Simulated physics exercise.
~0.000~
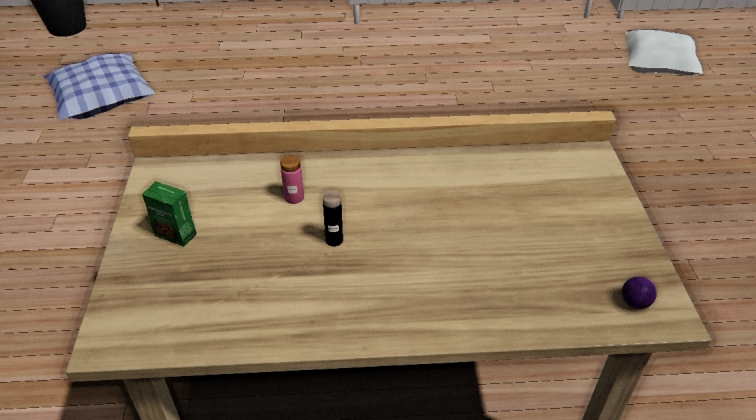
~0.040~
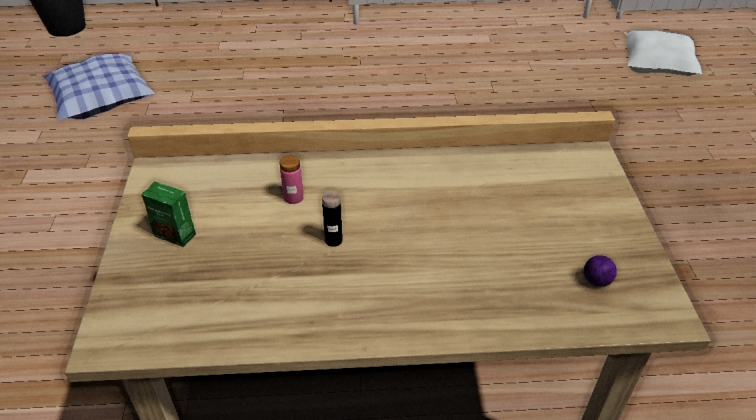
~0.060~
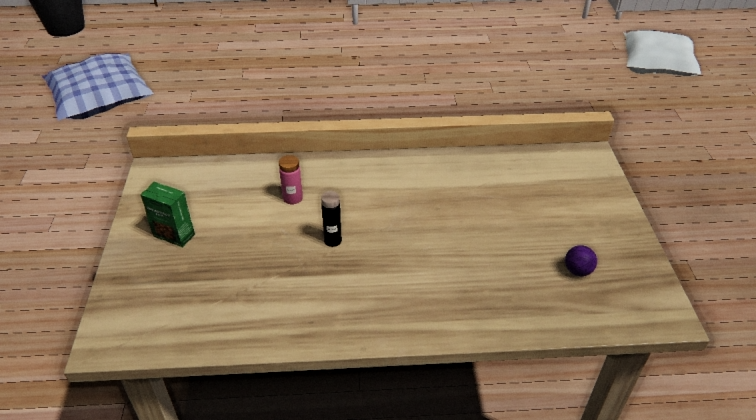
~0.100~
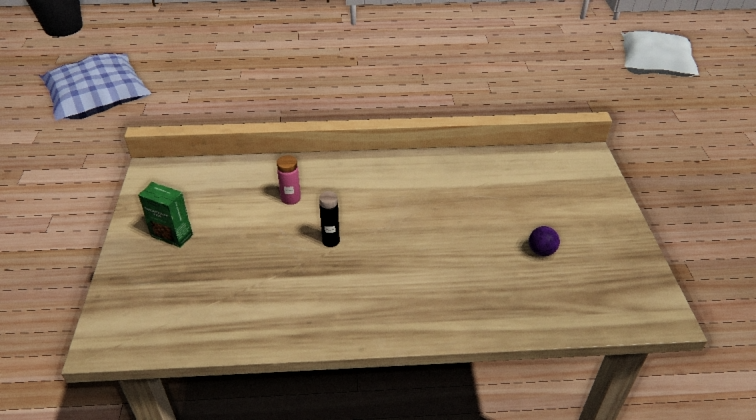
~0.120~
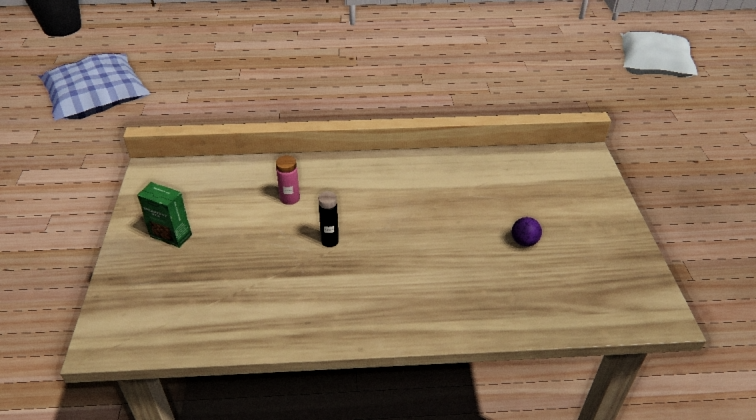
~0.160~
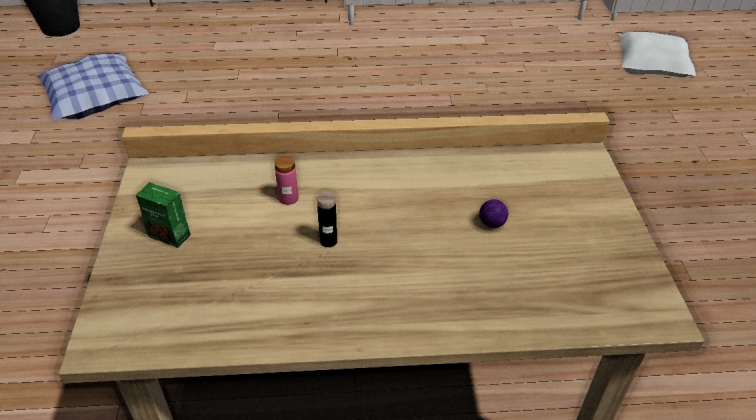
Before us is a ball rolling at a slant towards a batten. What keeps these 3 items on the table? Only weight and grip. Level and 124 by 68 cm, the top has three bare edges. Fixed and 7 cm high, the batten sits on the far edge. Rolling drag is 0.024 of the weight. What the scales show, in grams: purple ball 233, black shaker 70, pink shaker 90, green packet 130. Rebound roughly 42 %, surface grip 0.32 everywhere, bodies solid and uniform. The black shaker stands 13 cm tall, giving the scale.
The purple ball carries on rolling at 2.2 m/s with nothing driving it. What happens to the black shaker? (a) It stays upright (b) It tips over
It stays upright.
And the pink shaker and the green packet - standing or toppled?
In the last frame the pink shaker does not stay up and the green packet remains up.
After 0.46 s, purple ball near (320, 168).
After 0.76 s, purple ball near (188, 184); pink shaker leaning 70°.
After 0.96 s, purple ball near (102, 193); pink shaker on its side.
After 1.36 s, purple ball near (32, 386); pink shaker on its side.
By the end (1.5 s), tipped over on the table, pink shaker; the other 2 in place, give or take 4 cm. Seen from the same camera at the end, black shaker near (327, 220).
